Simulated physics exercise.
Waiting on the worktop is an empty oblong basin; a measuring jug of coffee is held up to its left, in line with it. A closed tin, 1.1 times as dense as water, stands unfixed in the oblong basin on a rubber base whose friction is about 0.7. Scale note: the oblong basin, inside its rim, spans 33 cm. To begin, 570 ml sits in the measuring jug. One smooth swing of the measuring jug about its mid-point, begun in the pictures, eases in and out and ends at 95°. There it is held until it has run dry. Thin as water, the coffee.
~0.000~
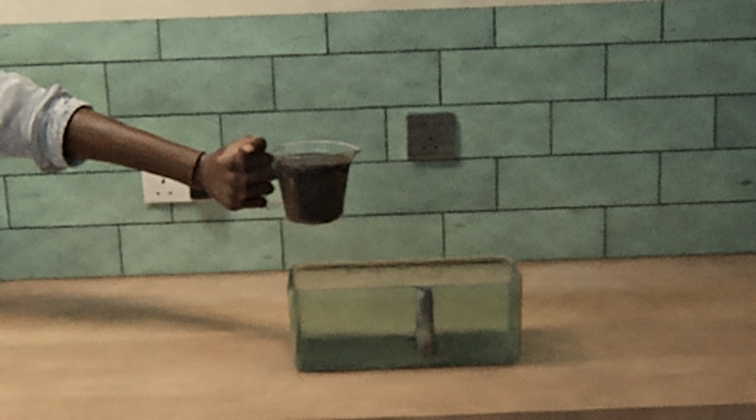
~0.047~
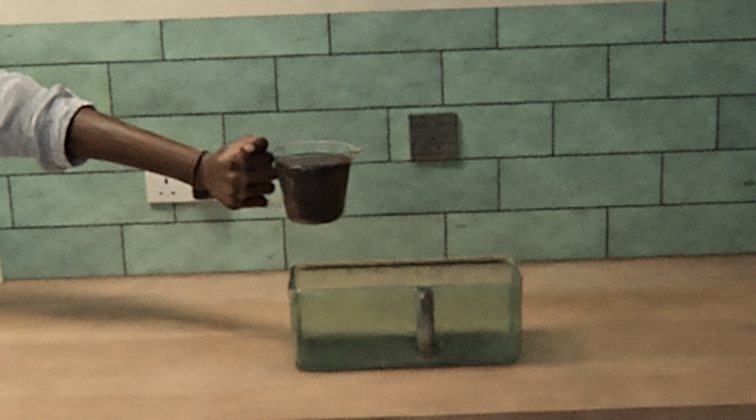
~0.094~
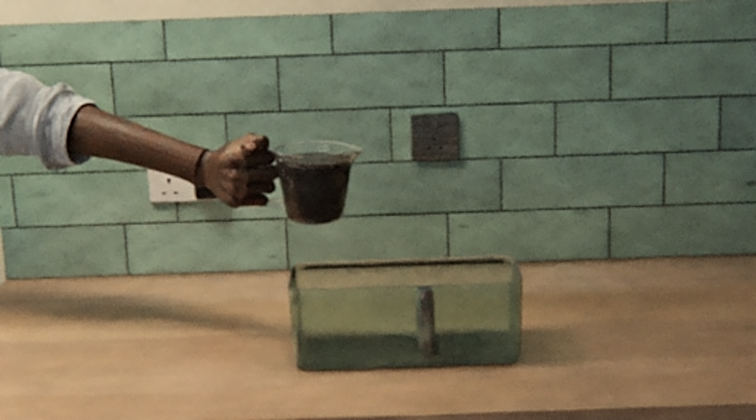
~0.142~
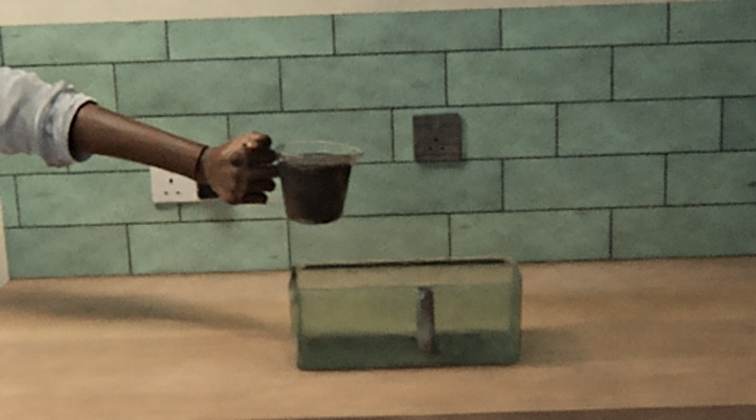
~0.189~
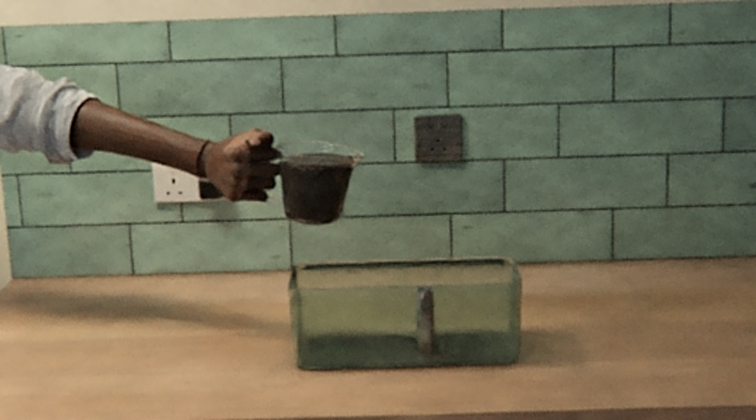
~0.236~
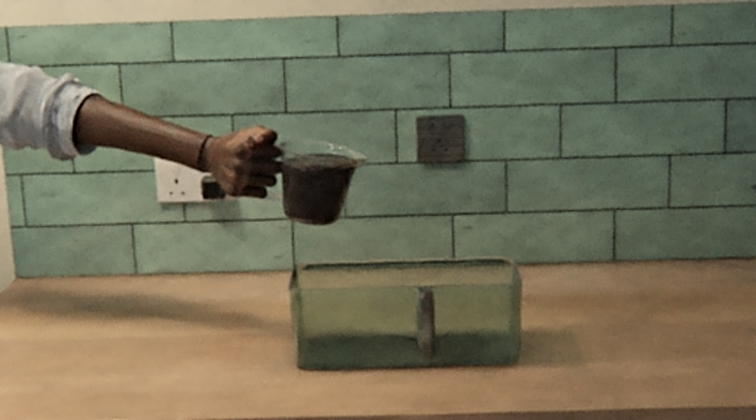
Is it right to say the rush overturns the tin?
It will be floored.
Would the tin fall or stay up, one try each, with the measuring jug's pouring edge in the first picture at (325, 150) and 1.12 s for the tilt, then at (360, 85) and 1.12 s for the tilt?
Try 1: Still standing; try 2: Tipped over.
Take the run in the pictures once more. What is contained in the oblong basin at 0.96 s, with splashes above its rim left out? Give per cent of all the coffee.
Some 60 per cent.
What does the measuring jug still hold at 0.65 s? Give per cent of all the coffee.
I'd estimate some 74 % remains.
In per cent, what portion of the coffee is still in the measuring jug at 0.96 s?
Around 22 percent of it.
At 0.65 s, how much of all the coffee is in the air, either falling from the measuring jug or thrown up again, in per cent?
Some 20 % is the figure.
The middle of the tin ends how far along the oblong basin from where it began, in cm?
Looks like roughly 8.5 cm in total.
After 0.65 s the tilt is 59° and 74 per cent is still to pour; the tin stands where it began.
After 0.96 s the tilt is 90° and 22 per cent is still to pour; the tin stands 2 cm from where it began.
After 1.27 s the tilt is 95° and 2 per cent is still to pour; the tin lies on its side.
After 1.62 s the tilt is 95° and 0 per cent is still to pour; the tin lies on its side.
In the end the tin lies on its side.
